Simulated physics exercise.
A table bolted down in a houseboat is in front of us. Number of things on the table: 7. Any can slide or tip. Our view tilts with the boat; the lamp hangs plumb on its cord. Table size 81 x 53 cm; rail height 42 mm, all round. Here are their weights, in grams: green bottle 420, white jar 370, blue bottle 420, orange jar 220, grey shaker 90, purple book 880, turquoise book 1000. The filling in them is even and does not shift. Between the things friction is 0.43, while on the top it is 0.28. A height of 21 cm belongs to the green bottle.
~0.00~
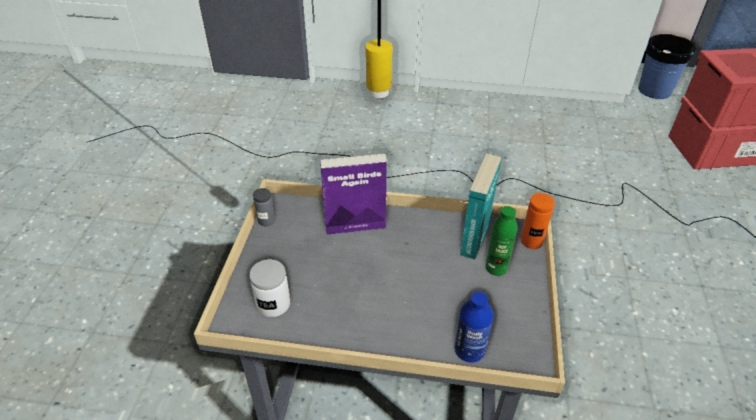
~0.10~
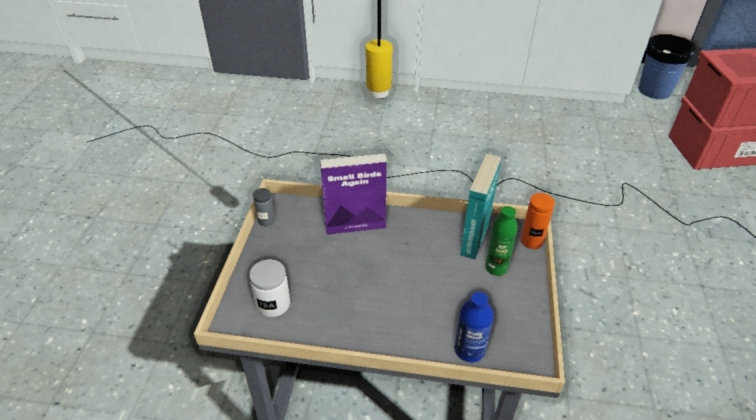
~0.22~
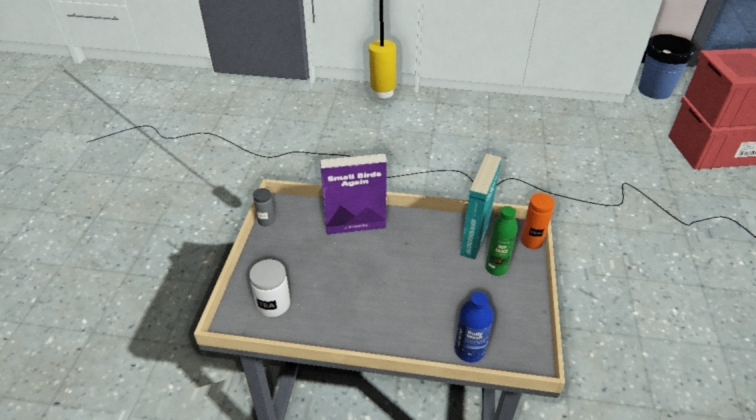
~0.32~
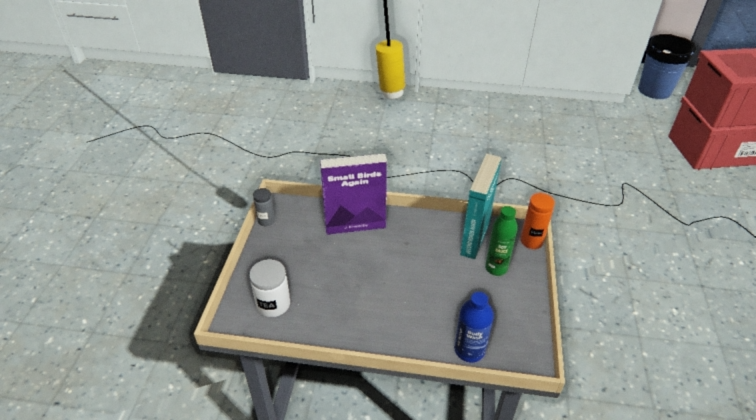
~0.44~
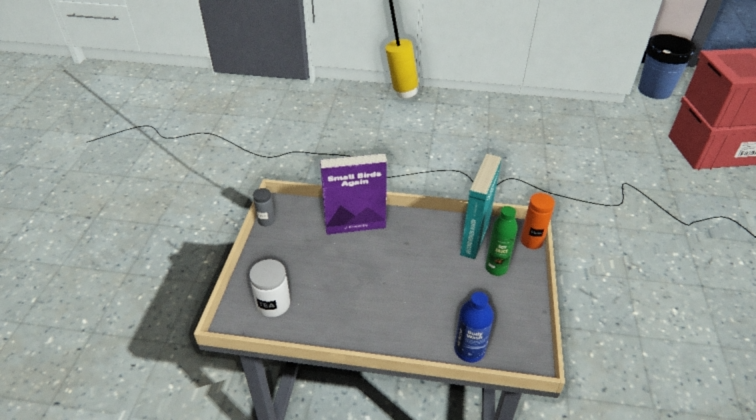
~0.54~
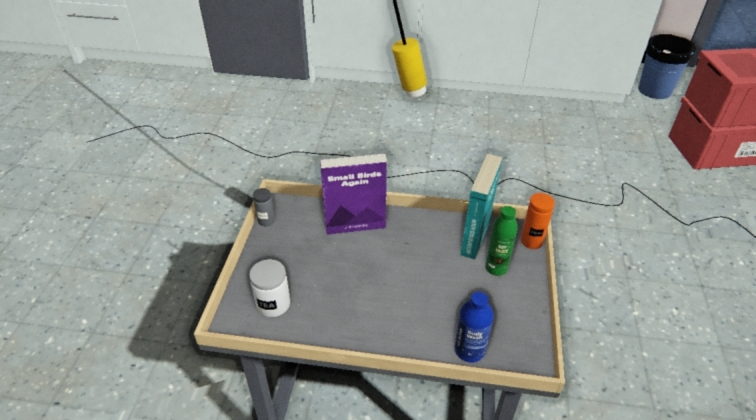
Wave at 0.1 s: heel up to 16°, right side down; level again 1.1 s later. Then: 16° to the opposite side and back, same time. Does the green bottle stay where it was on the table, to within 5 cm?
Beyond the limit.
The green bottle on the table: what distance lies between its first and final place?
The shift is close to 23 cm.
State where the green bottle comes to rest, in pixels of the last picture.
It stops at about (475, 326).
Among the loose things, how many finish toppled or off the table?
In all, 3.
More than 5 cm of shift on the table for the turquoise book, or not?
As for the turquoise book, it gets displaced.
By 1.04 s, heel 3°, right side down; green bottle rocked 66° off its seat near (547, 265); turquoise book rocked 60° off its seat; orange jar rocked 60° off its seat.
By 1.84 s, heel 15°, left side down; green bottle on its side near (497, 312); turquoise book rocked 71° off its seat; orange jar rocked 70° off its seat.
When it is over (2.8 s), lying over on the table, green bottle, orange jar and turquoise book; the other 4 within 5 cm of the start. In the last view, green bottle near (475, 326).
